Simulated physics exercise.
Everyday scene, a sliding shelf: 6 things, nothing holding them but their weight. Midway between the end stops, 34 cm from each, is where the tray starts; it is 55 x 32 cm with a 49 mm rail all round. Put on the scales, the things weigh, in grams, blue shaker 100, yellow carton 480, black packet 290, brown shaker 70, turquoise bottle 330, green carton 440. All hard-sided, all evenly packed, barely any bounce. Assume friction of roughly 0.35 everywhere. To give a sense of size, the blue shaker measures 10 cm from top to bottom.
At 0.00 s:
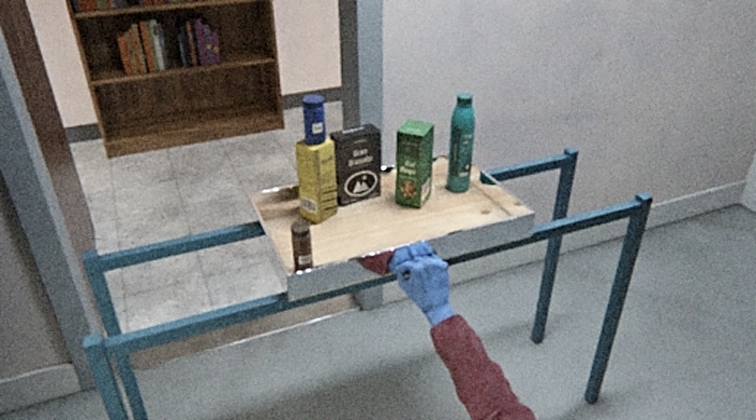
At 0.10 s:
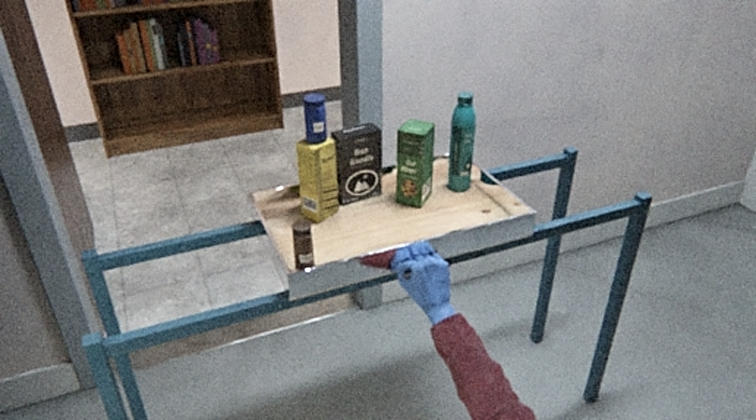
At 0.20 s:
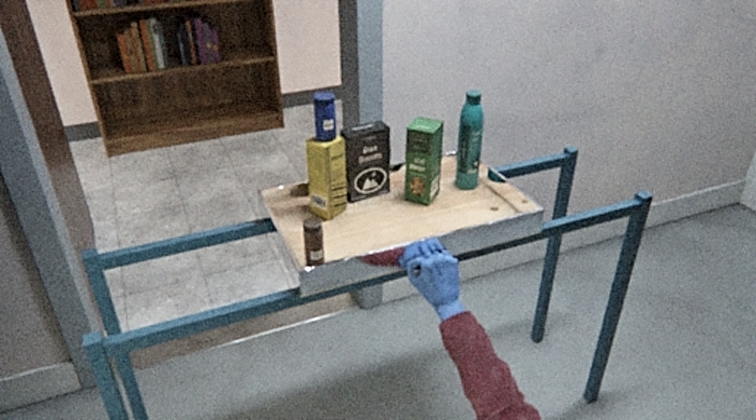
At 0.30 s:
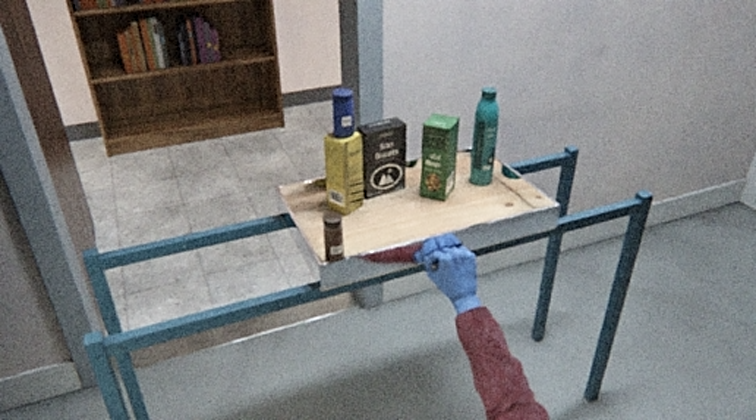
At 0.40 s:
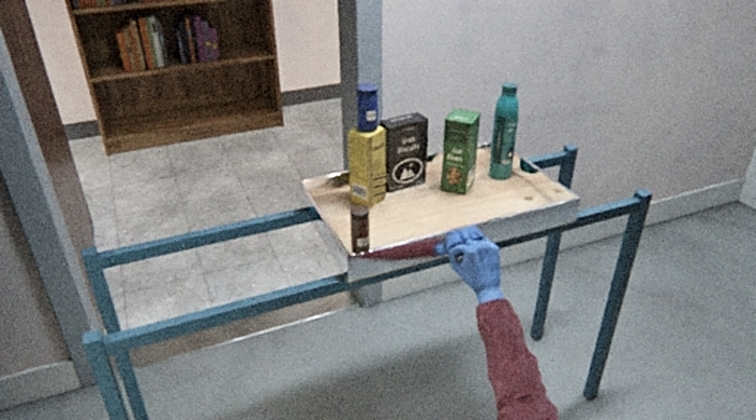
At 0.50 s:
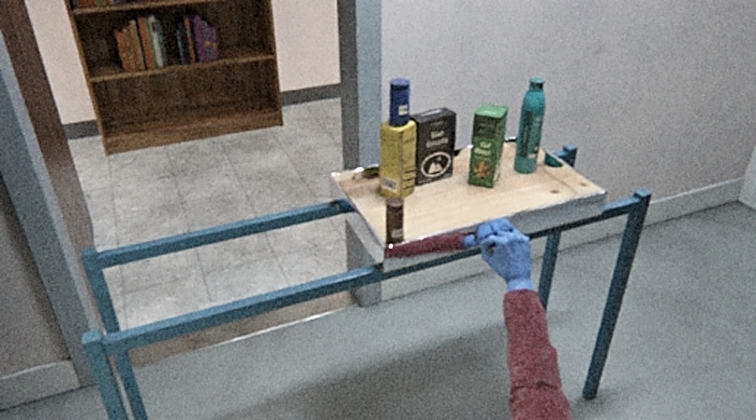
A blue-gloved hand slid a wooden tray of bottles and cartons to the right along blue rails, slowly at first and then further, while the items stayed standing in their places on it.
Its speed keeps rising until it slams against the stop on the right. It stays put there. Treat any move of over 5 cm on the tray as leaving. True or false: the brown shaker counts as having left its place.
True.
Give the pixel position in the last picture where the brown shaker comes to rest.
Around (523, 206).
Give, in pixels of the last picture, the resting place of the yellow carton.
Roughly pixel (486, 138).
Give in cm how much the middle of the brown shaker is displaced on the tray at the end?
Start to finish, roughly 20 cm.
Around 0.70 s, tray 34 cm right; brown shaker at 3° to upright near (477, 204); turquoise bottle at 19° to upright; blue shaker shifted 7 cm.
Around 0.90 s, tray 34 cm right; turquoise bottle now off the tray; brown shaker on its side near (521, 208); blue shaker at 41° to upright.
Around 1.20 s, tray 34 cm right; brown shaker on its side near (524, 206); blue shaker on its side; green carton at 66° to upright.
Finally (2.7 s), on their side or leaning hard on the tray, blue shaker, brown shaker, turquoise bottle and green carton; not toppled but over 5 cm from the start, yellow carton and black packet. In the last view, brown shaker near (523, 206).
